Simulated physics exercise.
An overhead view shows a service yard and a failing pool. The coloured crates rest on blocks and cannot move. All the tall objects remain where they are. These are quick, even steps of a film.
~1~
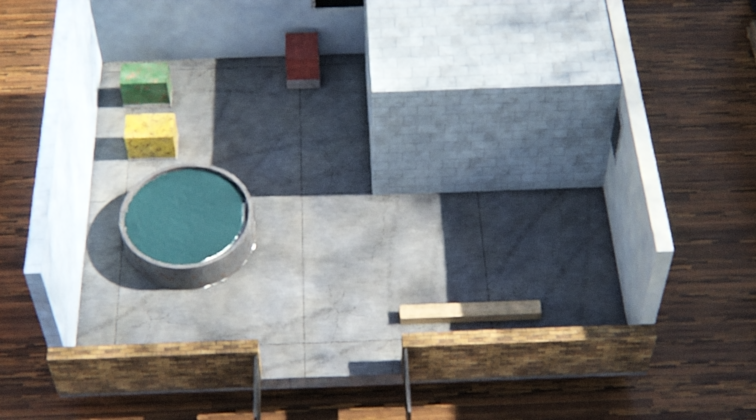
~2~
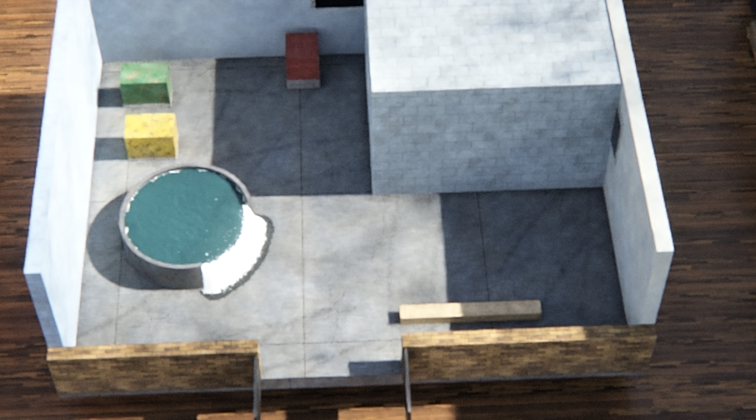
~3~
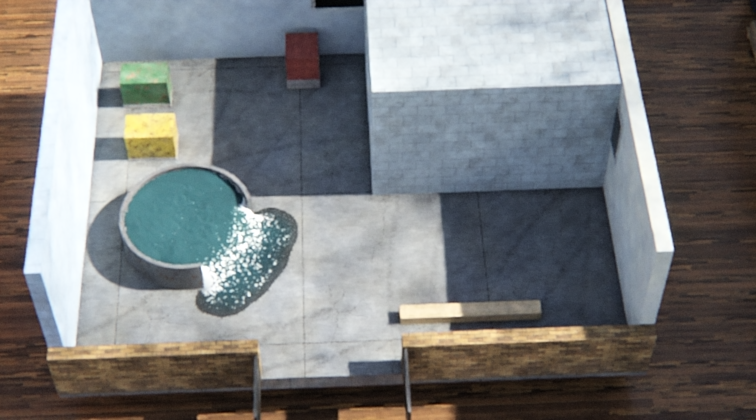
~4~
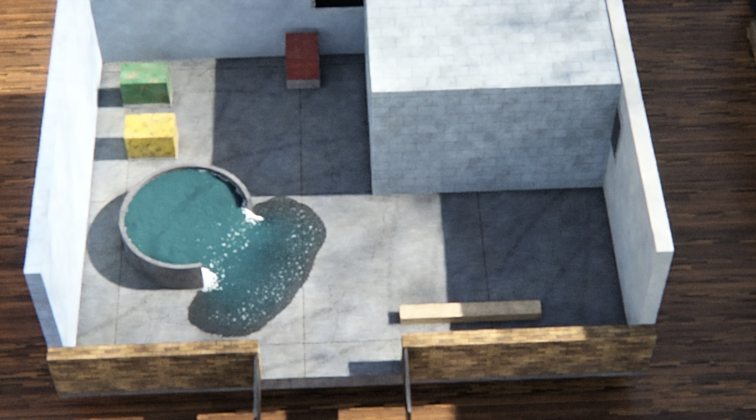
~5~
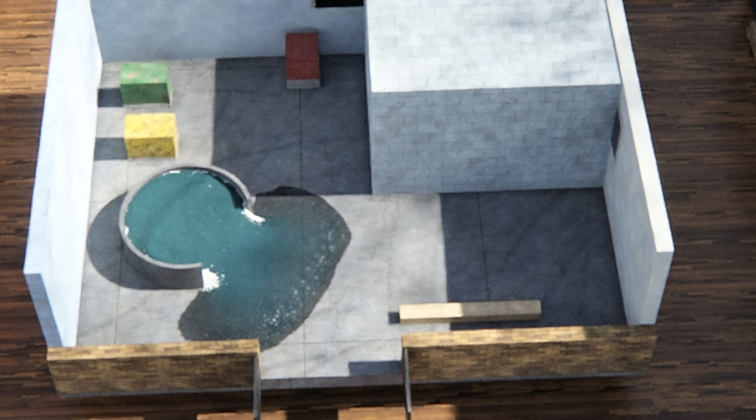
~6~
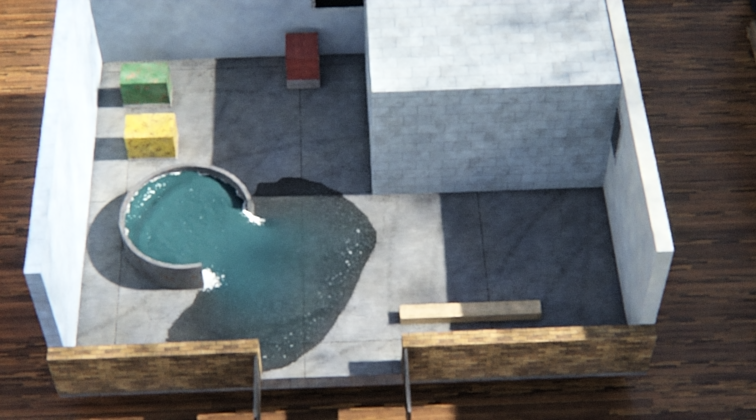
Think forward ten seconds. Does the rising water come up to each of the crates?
My prediction: The red crate is not flooded; the yellow crate is not flooded; the green crate is not flooded.
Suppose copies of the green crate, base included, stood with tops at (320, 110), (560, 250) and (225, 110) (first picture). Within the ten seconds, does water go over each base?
In that order: Is spared, is topped, remains dry.
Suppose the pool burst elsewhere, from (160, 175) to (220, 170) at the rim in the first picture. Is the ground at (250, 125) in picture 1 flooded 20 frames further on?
My call for that point is drenched.
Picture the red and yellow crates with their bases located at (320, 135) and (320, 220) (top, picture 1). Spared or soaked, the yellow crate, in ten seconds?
The yellow crate is flooded.
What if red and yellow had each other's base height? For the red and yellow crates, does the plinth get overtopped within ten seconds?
Well, the red crate crate stays unflooded, and the yellow crate crate stays unflooded.
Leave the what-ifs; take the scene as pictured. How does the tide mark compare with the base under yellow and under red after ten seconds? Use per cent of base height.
Roughly 0 per cent, then 0 per cent.
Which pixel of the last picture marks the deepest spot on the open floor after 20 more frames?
Deepest point: About (610, 276).
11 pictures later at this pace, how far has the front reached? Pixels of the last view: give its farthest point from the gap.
Somewhere close to (547, 297).
A moment on, water covers 30 % of the floor; the red crate not reached, the yellow crate not reached, the green crate not reached.
Next, water covers 40 % of the floor; the red crate not reached, the yellow crate not reached, the green crate not reached.
Then, water covers 55 % of the floor; the red crate not reached, the yellow crate not reached, the green crate not reached.
Later, water covers 50 % of the floor; the red crate not reached, the yellow crate not reached, the green crate not reached.
In the end, water covers 55 % of the floor; the red crate stayed above the water, the yellow crate stayed above the water, the green crate stayed above the water.
